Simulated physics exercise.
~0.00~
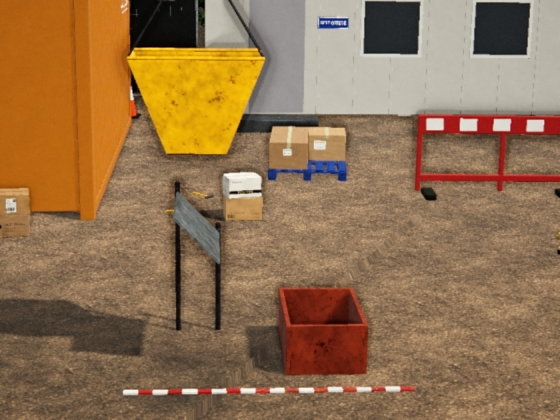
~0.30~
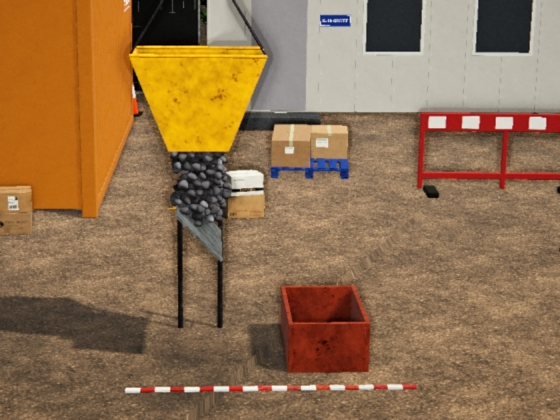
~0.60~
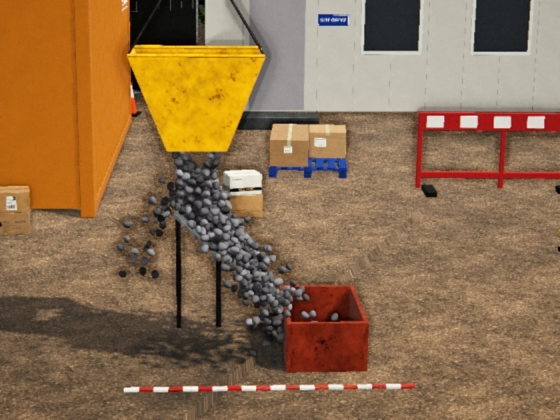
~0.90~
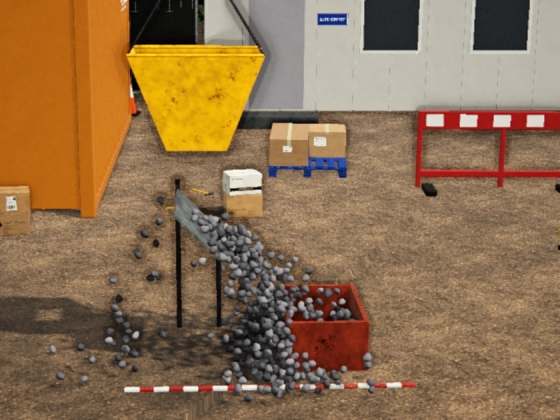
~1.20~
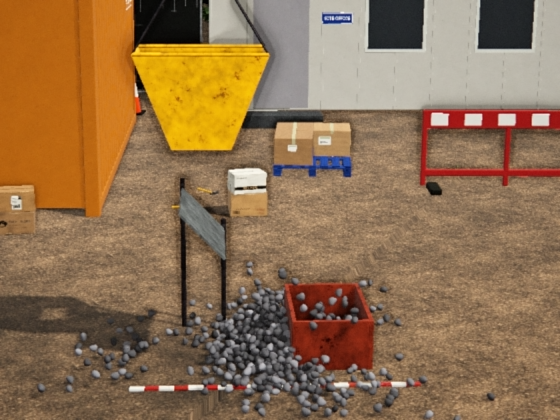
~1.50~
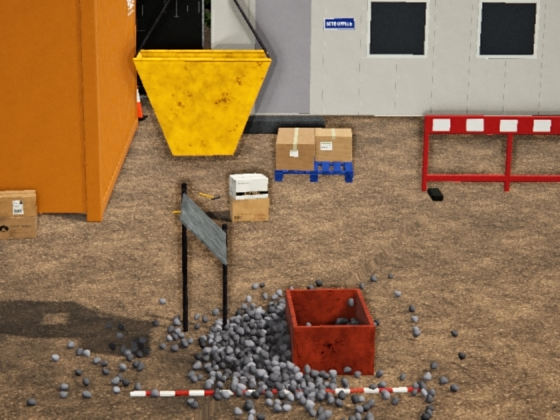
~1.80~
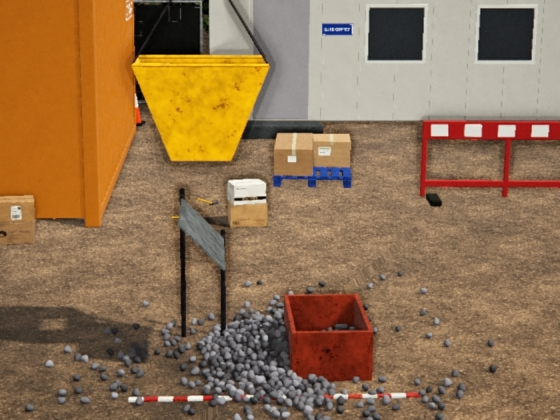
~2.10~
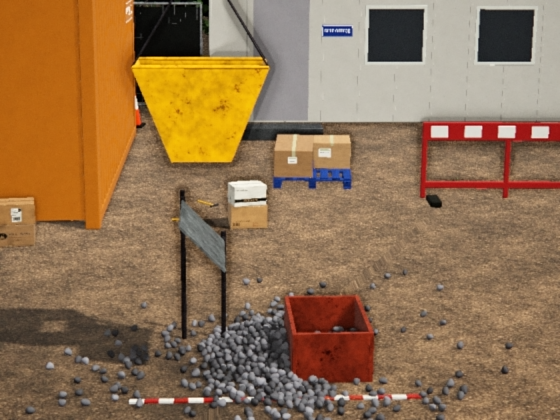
Building yard with yellow hopper dropping grey stones onto a sloping steel plate, most piling left of a red bin, few landing inside.
